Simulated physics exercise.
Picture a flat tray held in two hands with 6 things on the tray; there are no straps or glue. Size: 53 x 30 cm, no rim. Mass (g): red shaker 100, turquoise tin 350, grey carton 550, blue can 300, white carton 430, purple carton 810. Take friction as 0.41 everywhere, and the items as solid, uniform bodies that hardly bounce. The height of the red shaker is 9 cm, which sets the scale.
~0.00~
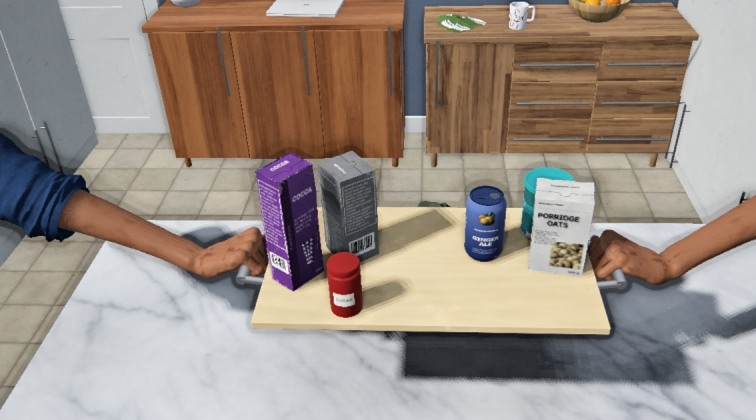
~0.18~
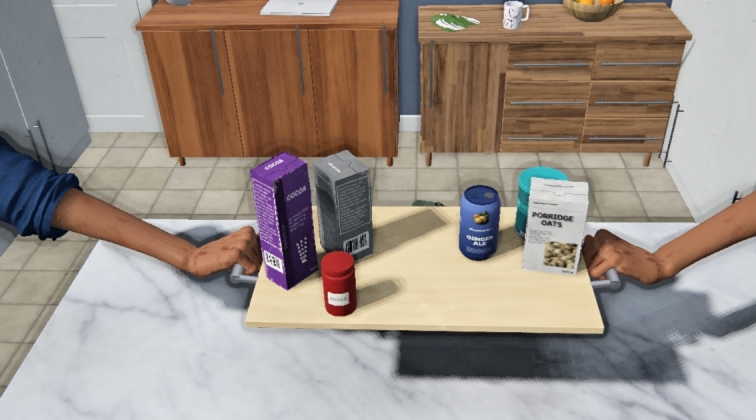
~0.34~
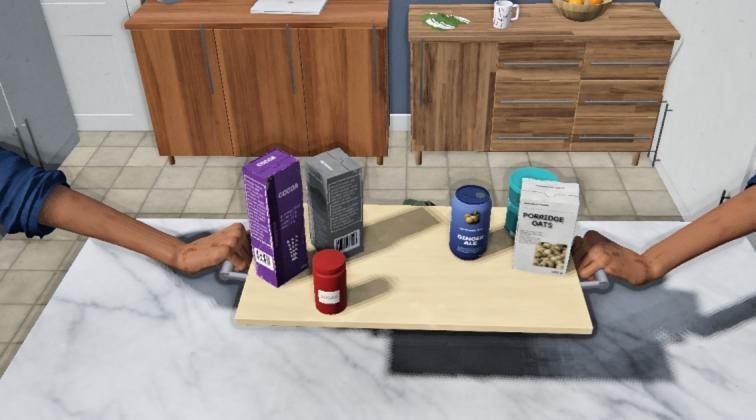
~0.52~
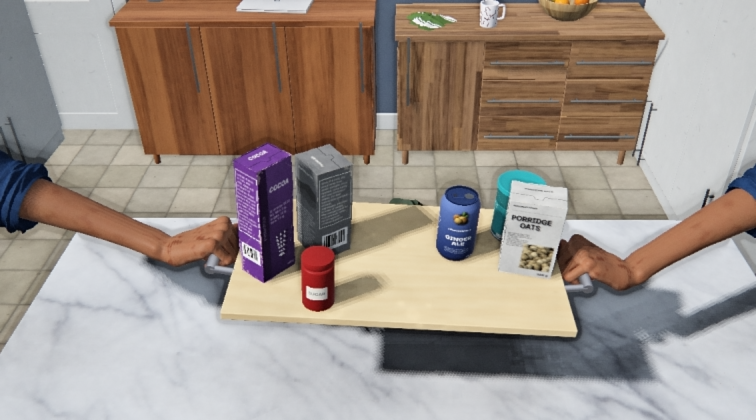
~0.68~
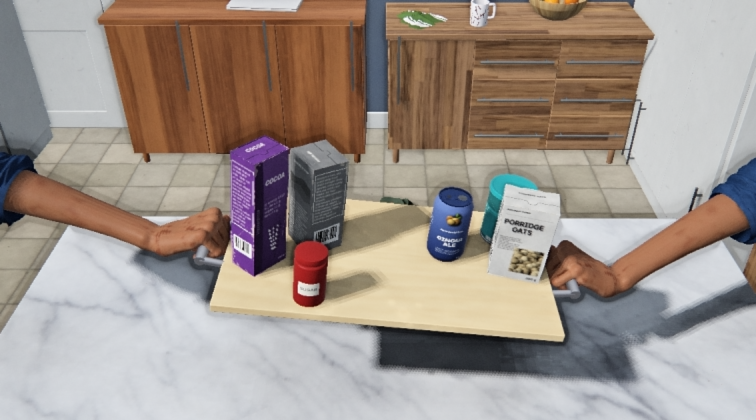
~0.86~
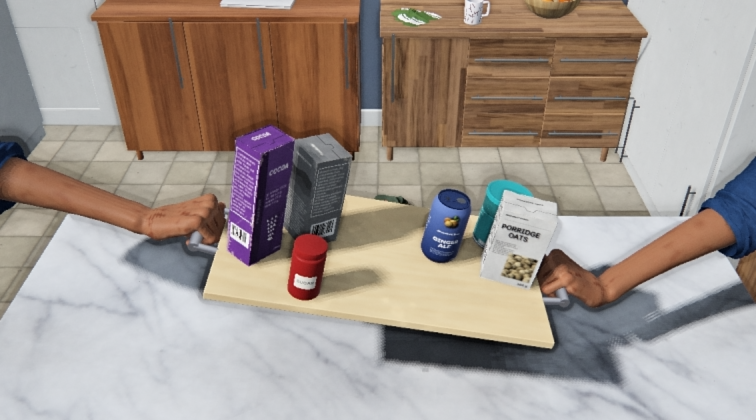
Two hands holding a wooden tray of cartons, cans and a red shaker over a marble counter, gradually tilting its right edge down.
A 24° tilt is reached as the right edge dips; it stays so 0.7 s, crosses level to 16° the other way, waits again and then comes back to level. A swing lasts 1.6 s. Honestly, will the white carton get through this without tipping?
No, it goes down.
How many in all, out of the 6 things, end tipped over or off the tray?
The number here is 6.
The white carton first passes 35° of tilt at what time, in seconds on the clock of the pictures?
Near 2.1 s on the clock.
After 2.26 s, tilt 24°, right edge down; red shaker, turquoise tin and white carton now off the tray; purple carton on its side; grey carton 33° off its base.
After 3.16 s, tilt 6°, right edge down; blue can and purple carton now off the tray; grey carton on its side.
In the end (6.7 s), off the tray and tipped over, red shaker, turquoise tin, blue can, white carton and purple carton; toppled on the tray, grey carton. In the last view, white carton near (575, 355).
